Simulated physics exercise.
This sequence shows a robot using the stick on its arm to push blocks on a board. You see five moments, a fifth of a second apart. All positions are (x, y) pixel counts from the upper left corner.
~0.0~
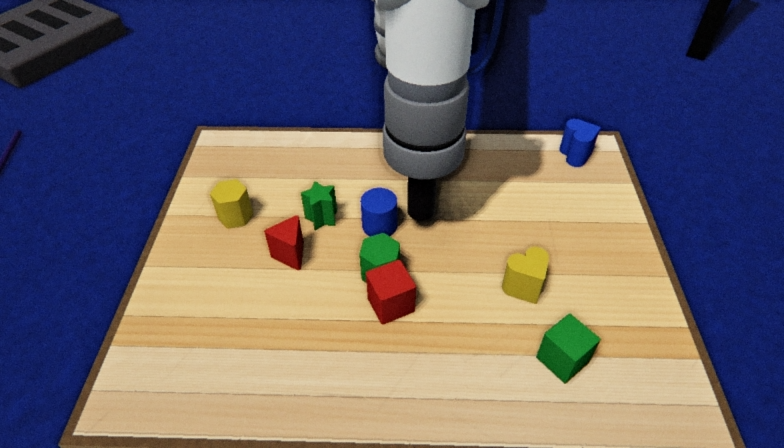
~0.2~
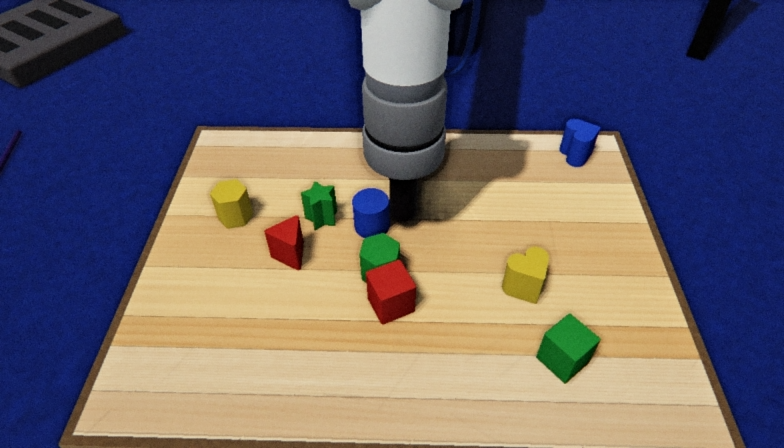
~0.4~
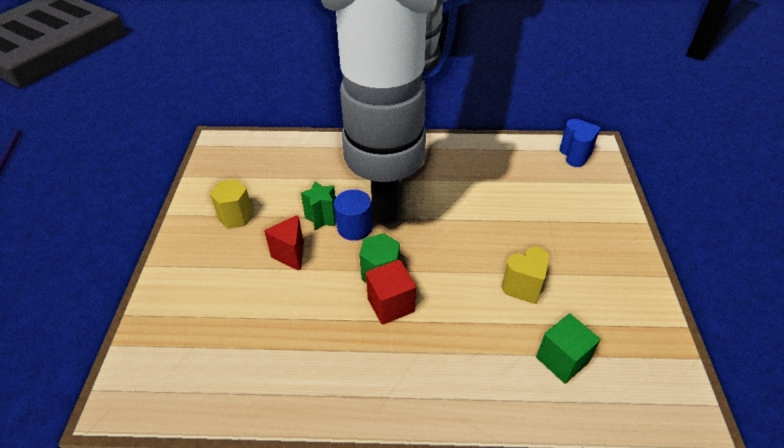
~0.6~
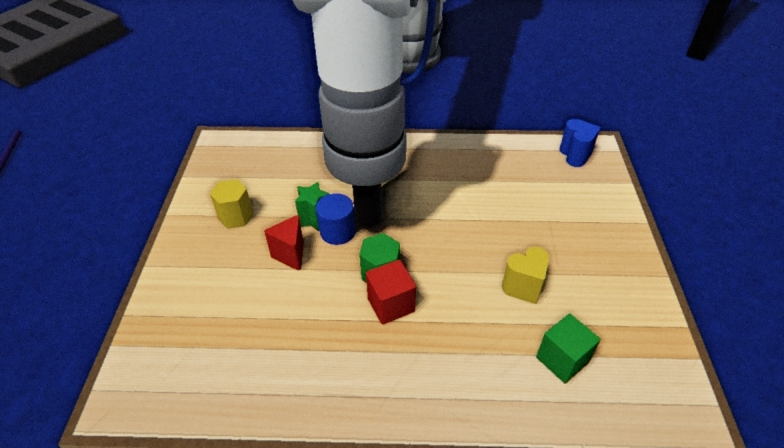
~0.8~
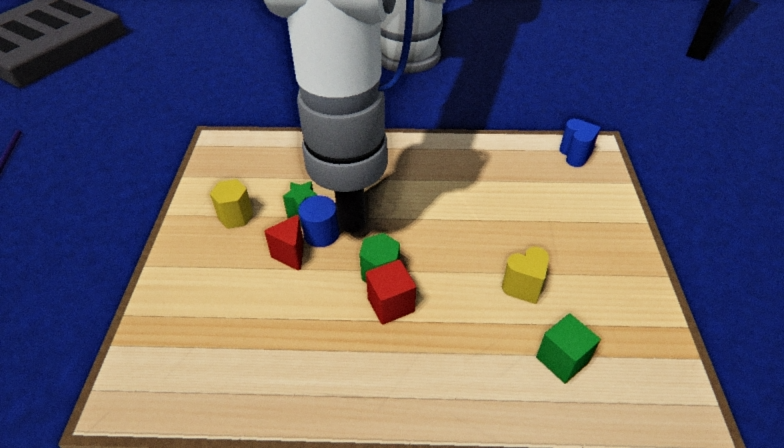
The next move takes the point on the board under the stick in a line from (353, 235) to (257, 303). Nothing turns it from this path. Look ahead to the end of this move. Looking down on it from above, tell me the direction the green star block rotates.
Its spin: Clockwise.
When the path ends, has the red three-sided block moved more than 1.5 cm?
Yes, it checks out.
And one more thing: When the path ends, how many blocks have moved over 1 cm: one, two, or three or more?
The number is two.
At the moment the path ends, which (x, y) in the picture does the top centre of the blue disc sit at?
Its top centre is at about (294, 215).
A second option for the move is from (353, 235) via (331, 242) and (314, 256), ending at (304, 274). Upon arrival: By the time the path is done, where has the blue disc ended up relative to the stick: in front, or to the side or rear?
Final position: To the side or behind.
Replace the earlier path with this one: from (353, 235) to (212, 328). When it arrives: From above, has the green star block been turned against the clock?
I'd say no.
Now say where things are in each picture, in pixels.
Stick's lower end at (421, 211); red three-sided block at (286, 230); green star block at (319, 192); blue disc at (379, 200); green hexagonal block at (380, 248), in the first picture.
Stick at (403, 212); blue disc at (371, 200), in the second picture.
Stick at (386, 214); blue disc at (353, 202), in the third picture.
Stick at (369, 218); green star block at (311, 193); blue disc at (335, 206), in the fourth picture.
Stick at (352, 223); red three-sided block at (286, 230); green star block at (300, 191); blue disc at (318, 208); green hexagonal block at (380, 248), in the fifth picture.
On the path given first. One third of the way, stick at (321, 244); red three-sided block at (269, 231), turned 55° anticlockwise; green star block at (296, 191), turned 25° clockwise; blue disc at (295, 215).
Two thirds of the way, stick at (288, 267); red three-sided block at (268, 231), turned 55° anticlockwise; green star block at (296, 191), turned 25° clockwise; blue disc at (294, 215).
At the end, stick at (254, 291); red three-sided block at (268, 231), turned 55° anticlockwise; green star block at (296, 191), turned 25° clockwise; blue disc at (294, 215); green hexagonal block still.
